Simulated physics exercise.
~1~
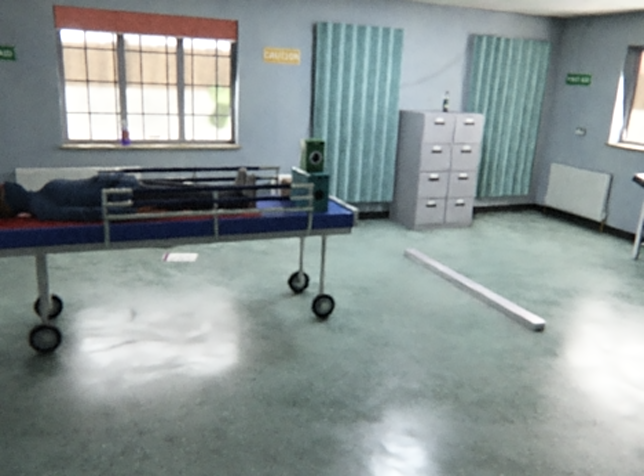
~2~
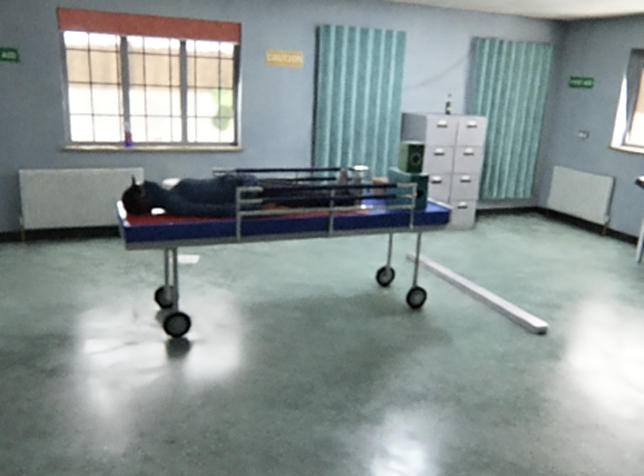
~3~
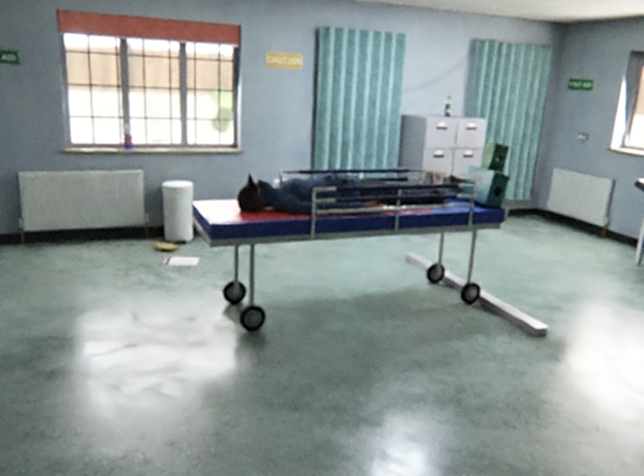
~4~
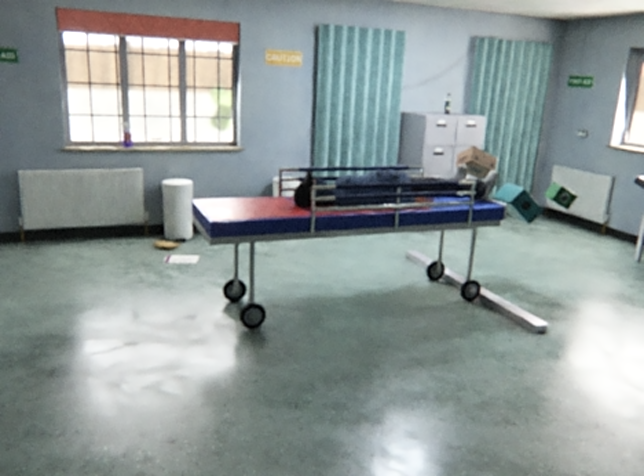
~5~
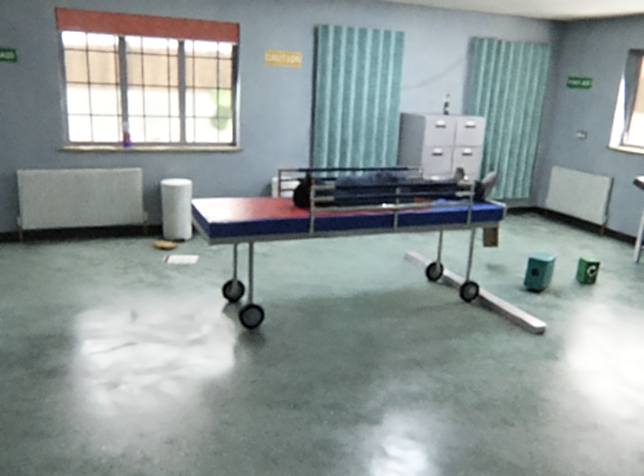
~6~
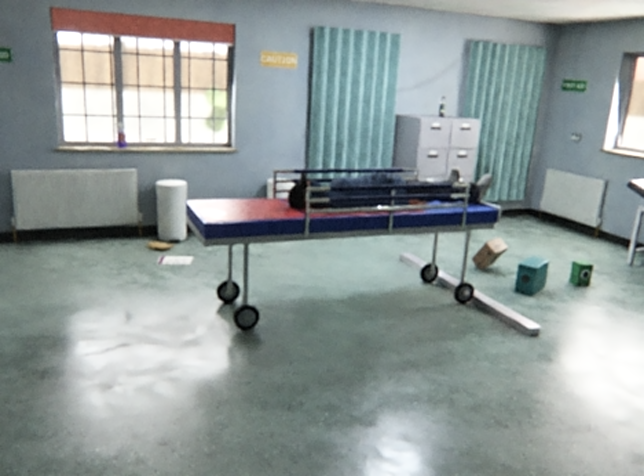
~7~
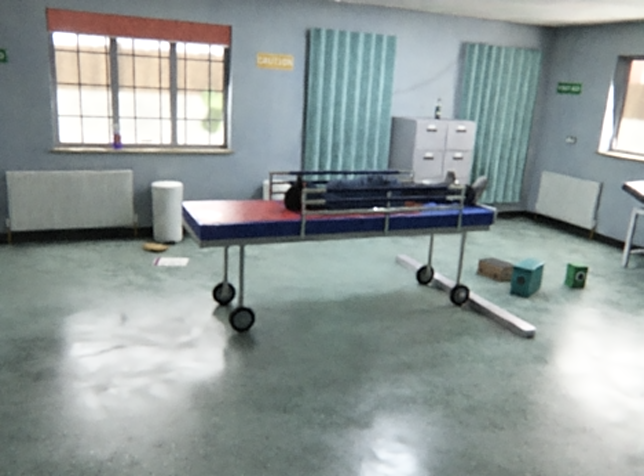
In a blue-walled room with a glossy green floor, seen from the side by a slightly swaying camera, a trolley with a red and blue mattress carries a limp person in dark blue. A green pump, a teal monitor and a brown case ride at its right end. The trolley rolls right and stops abruptly at a pale sill on the floor, staying flat. The person slides on toward the foot end as the equipment tips and flies off. The pump, monitor and case land on the floor at right, while the person remains lying behind the rails.
